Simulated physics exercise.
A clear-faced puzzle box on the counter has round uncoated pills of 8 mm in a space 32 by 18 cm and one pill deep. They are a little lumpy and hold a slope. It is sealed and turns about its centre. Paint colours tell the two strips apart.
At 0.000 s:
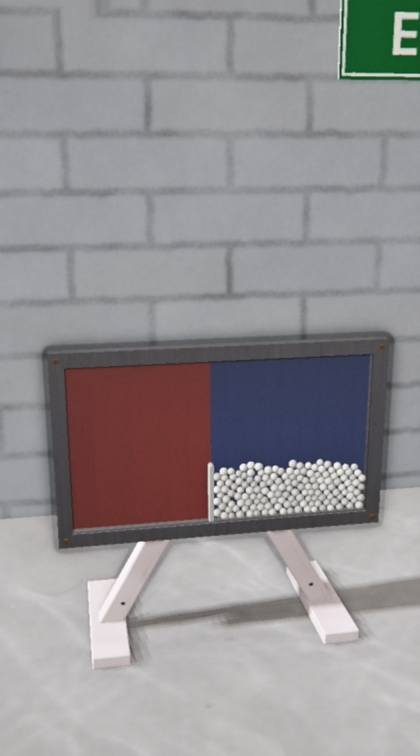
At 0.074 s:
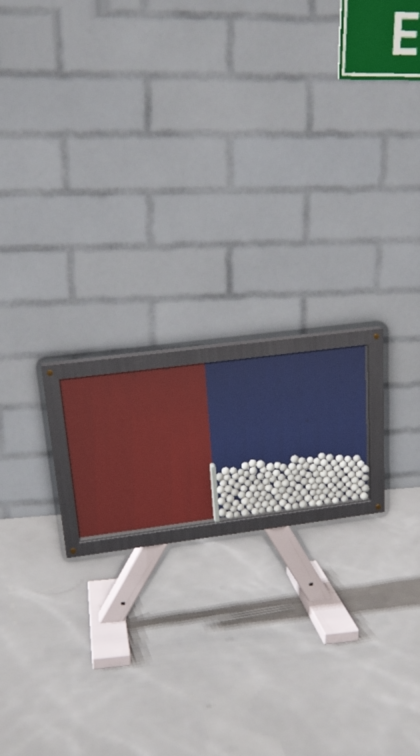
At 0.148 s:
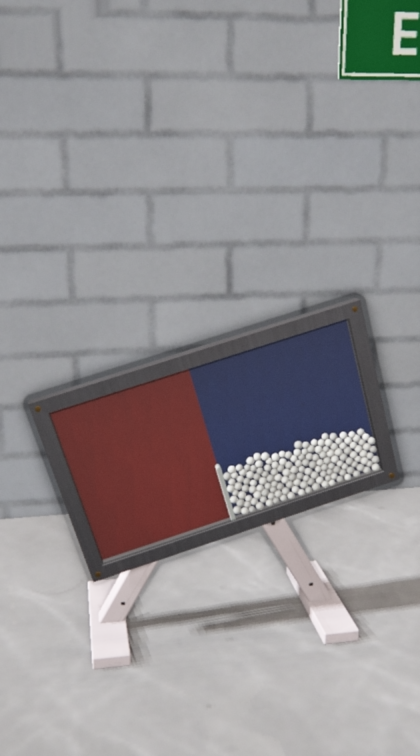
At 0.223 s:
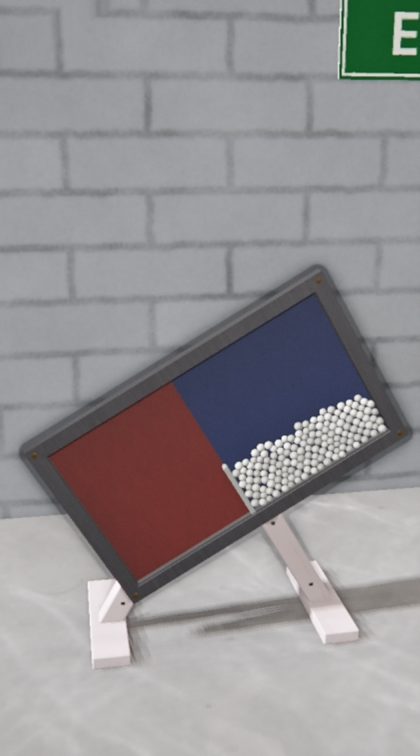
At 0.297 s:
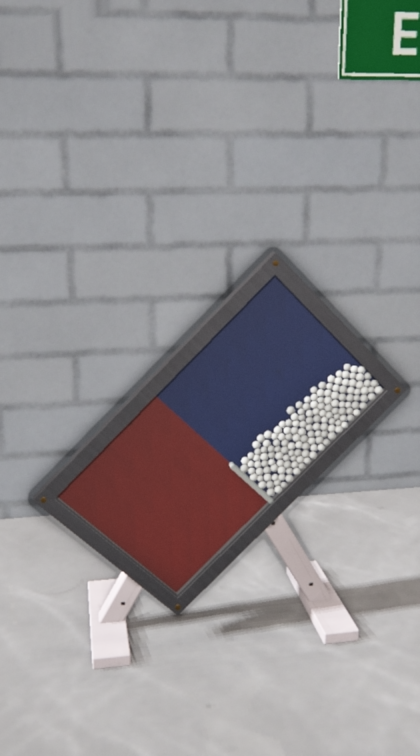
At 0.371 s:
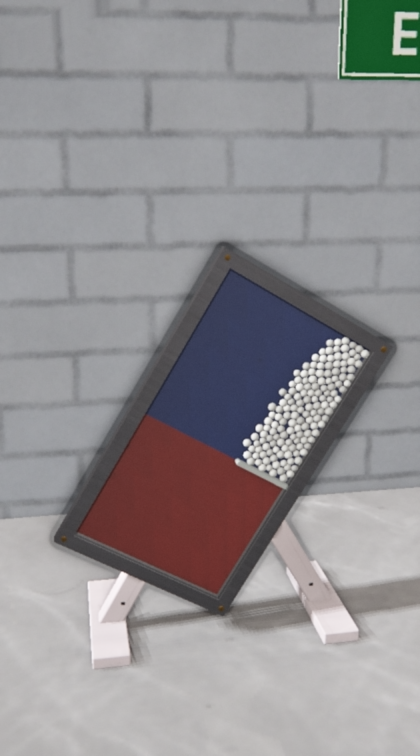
We see a framed red and blue panel on a white stand rotate steeply anticlockwise, its blue side rising above the red, while small white balls heaped in the blue section shift into a slope behind a short divider.
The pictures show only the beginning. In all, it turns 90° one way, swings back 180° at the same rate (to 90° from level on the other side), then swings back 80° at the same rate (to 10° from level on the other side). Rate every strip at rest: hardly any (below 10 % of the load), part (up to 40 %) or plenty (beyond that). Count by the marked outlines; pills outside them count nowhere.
Red strip: Part; blue strip: Plenty.
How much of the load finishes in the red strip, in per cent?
Roughly 30 per cent.
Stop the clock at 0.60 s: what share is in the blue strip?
Roughly 80 per cent.
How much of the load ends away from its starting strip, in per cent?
About 30 per cent.
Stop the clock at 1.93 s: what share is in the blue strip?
Some 70 per cent.
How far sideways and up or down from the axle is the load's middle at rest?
About 7 cm right and 6 cm below.
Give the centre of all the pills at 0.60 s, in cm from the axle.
Some 3 cm right and 2 cm above.
After 0.60 s, it stands 90° anticlockwise; the pills' middle is 3 cm right of and 2 cm above the centre; red 20 %, blue 80 %.
After 1.93 s, it stands 51° clockwise; the pills' middle is 3 cm right of and 9 cm below the centre; red 30 %, blue 70 %.
After 2.21 s, it stands 10° clockwise; the pills' middle is 8 cm right of and 5 cm below the centre; red 30 %, blue 70 %.
All still by 3.1 s, it stands 10° clockwise; red 30 %, blue 70 %.
